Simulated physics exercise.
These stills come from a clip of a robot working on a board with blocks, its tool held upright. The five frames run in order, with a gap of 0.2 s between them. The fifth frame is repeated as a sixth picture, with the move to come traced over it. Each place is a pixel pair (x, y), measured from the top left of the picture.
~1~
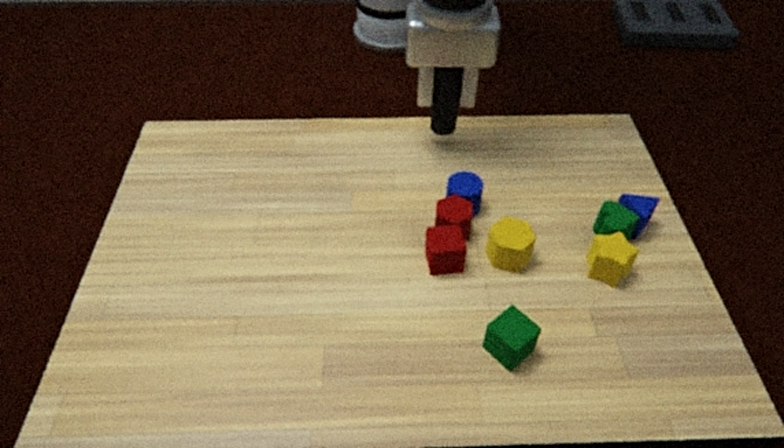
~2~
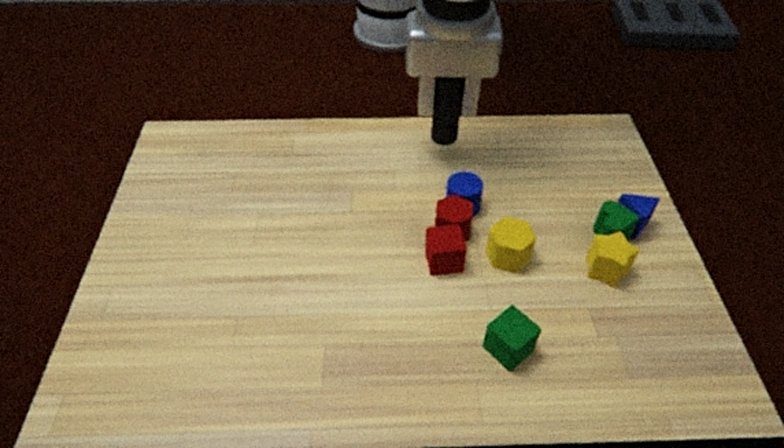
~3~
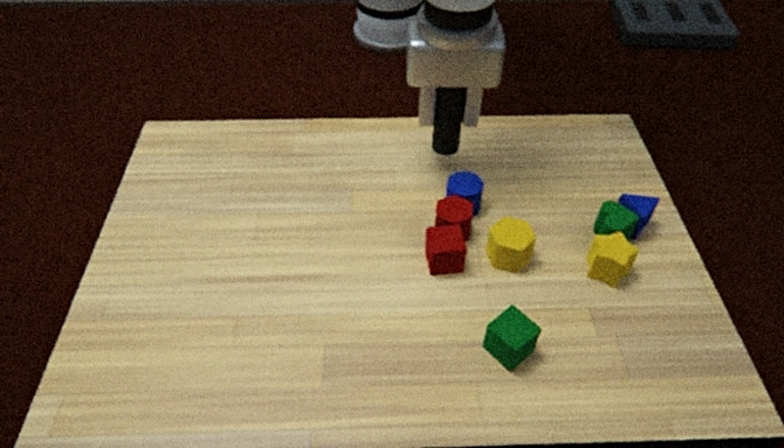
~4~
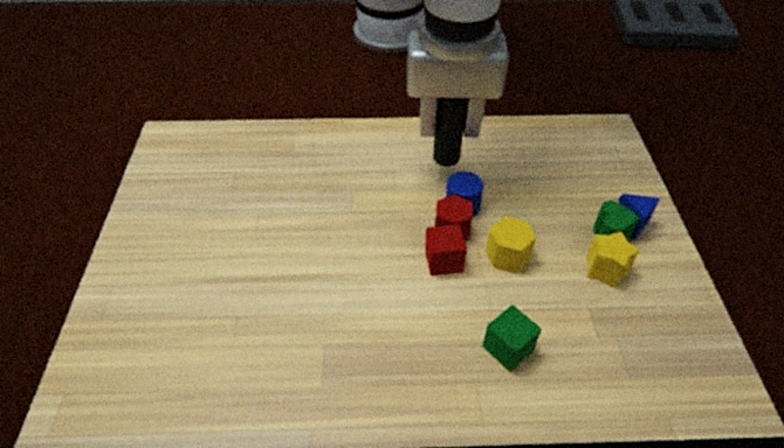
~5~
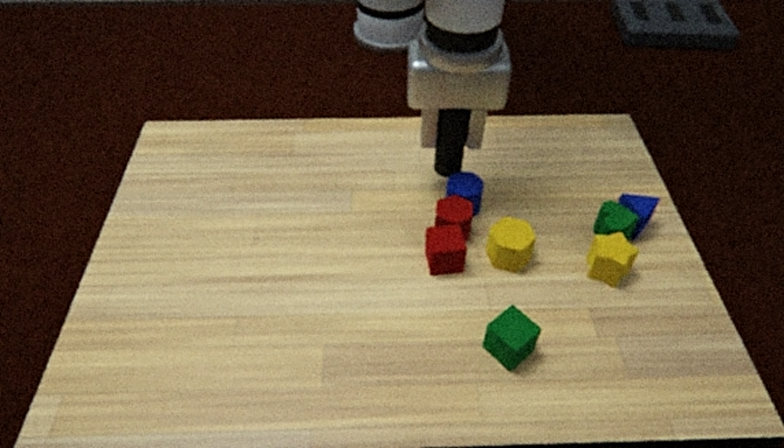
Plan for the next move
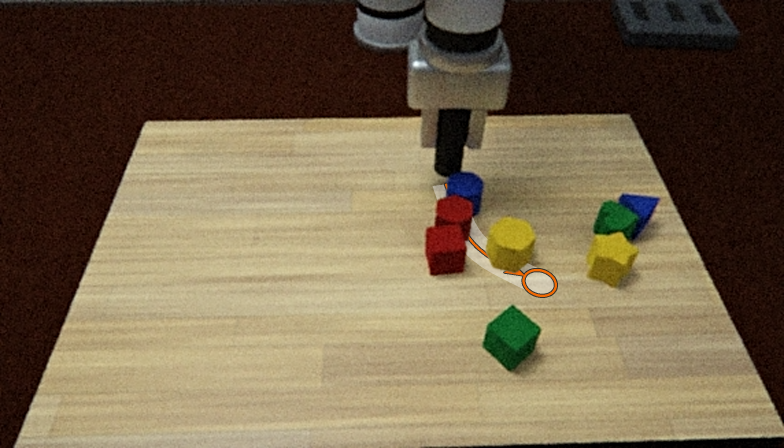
Robot arm lowering its black tool slowly toward a blue block on a wooden board, while the scattered coloured blocks stay still.
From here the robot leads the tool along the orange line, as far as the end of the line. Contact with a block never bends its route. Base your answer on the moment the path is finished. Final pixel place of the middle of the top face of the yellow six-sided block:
I'd place it at (583, 254), taking the centre of its top.
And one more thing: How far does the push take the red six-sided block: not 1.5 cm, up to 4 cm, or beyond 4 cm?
Shift: Over 4 cm.
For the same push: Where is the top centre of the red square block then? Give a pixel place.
Final place: (438, 268).
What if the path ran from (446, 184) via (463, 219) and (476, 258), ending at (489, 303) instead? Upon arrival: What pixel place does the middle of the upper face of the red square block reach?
The red square block ends near (418, 285).
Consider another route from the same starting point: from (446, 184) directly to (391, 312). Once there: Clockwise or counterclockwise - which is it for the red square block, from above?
Twists clockwise.
Drawn move, from (446, 184) by way of (459, 221) and (489, 256) to (540, 283).
What follows on the original path. One third of the way, tool (461, 205); red square block (443, 249); red six-sided block (458, 222), turned 25° clockwise; blue circle (495, 207); yellow six-sided block (516, 234).
Two thirds of the way, tool (492, 241); red square block (438, 268), turned 45° clockwise; red six-sided block (472, 253), turned 65° clockwise; blue circle (519, 218); yellow six-sided block (544, 245), turned 80° clockwise.
At the end, tool (545, 267); red square block (438, 268), turned 50° clockwise; red six-sided block (472, 252), turned 70° clockwise; blue circle (520, 218); yellow six-sided block (583, 254), turned 60° clockwise; green square block still.
